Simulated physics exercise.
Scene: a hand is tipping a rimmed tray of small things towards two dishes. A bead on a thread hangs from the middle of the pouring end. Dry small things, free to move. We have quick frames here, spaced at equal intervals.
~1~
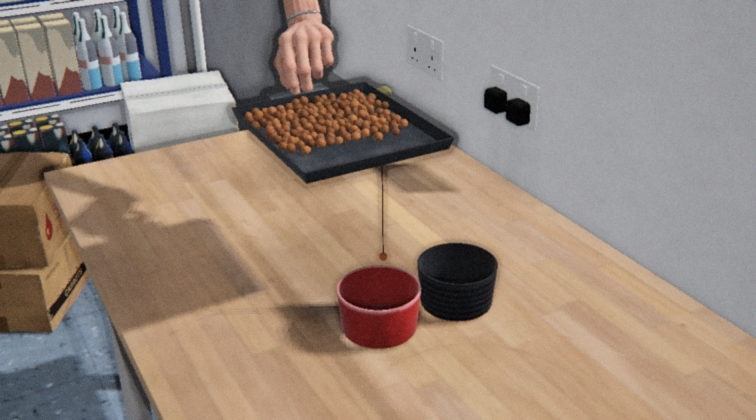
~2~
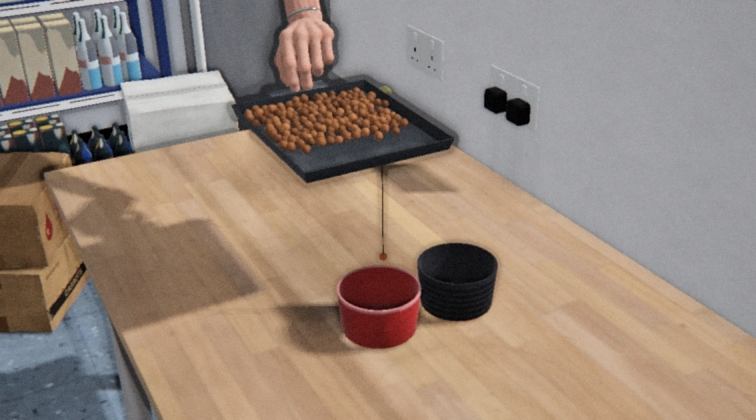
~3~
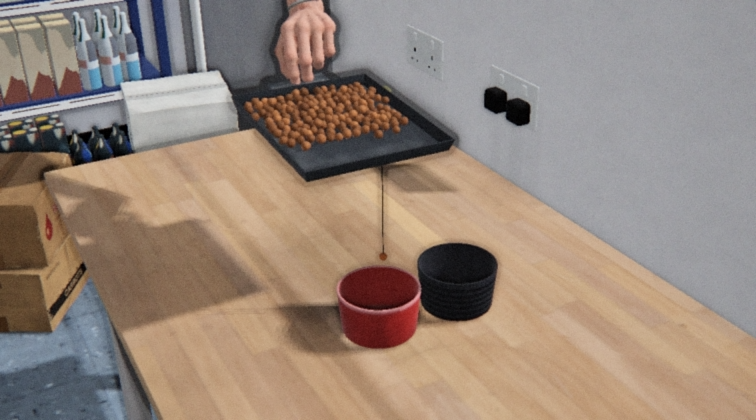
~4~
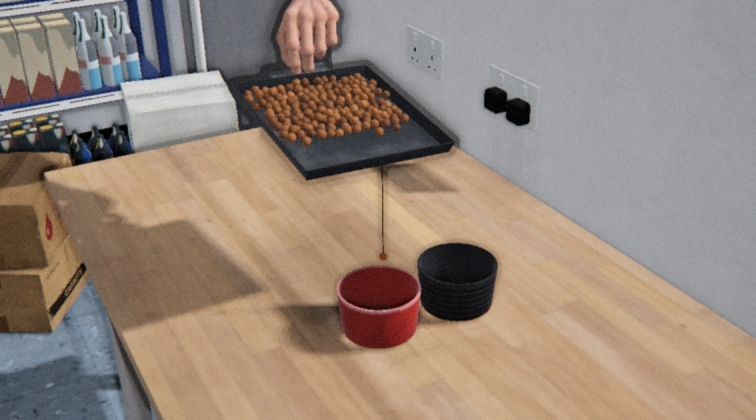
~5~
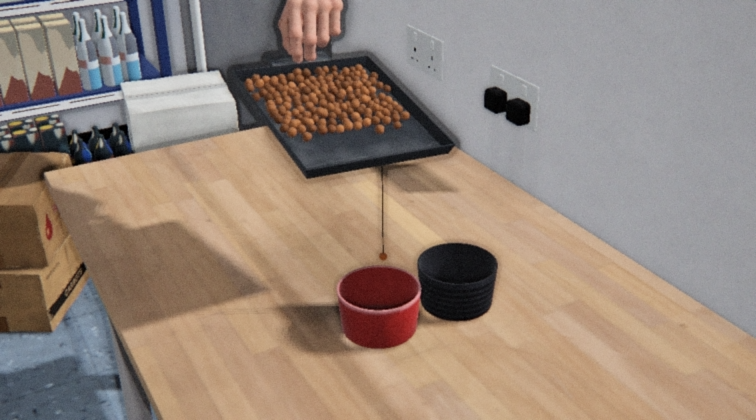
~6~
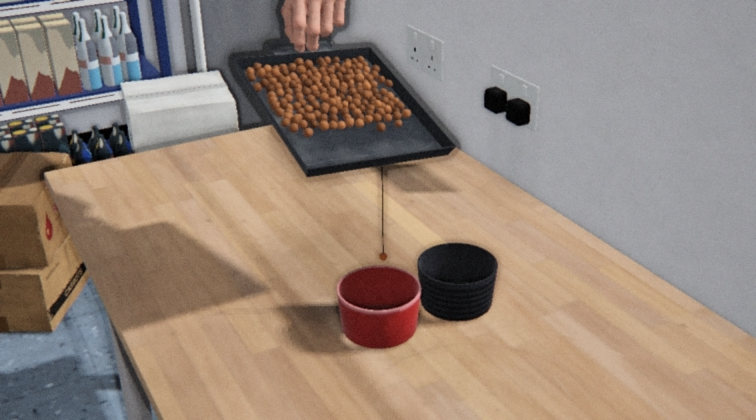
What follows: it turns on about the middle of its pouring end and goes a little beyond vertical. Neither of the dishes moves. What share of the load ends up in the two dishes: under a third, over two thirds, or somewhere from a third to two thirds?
Over two thirds.
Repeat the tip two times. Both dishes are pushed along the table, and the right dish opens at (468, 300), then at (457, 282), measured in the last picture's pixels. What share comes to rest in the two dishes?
It comes to near 10 per cent the first time and near 40 per cent the second time.
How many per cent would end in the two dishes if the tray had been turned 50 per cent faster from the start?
Roughly 80 %.
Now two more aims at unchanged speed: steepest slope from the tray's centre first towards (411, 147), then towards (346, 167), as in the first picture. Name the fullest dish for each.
Point by point: The right side, then the left side.
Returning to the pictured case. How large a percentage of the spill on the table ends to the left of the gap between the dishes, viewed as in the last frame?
Near 30 per cent.
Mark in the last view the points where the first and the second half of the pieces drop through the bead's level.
About (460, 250), and after that about (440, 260).
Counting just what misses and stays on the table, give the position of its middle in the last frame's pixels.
Check roughly (498, 316) and you'll find the middle.
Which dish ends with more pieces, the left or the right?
That's the right side.
Shortly afterwards, tray tipped steeply; the bulk on the tray; only a few in the left dish; only a few in the right dish; a little in the air.
Next, tray tipped past a quarter turn; near half on the tray; a little in the left dish; a little in the right dish; only a few outside both; near a quarter in the air.
Some moments later, tray tipped past a quarter turn; near a quarter in the left dish; near two thirds in the right dish; a little outside both; only a few in the air.
In the end, tray tipped past a quarter turn; near a quarter in the left dish; near two thirds in the right dish; a little outside both; only a few in the air.
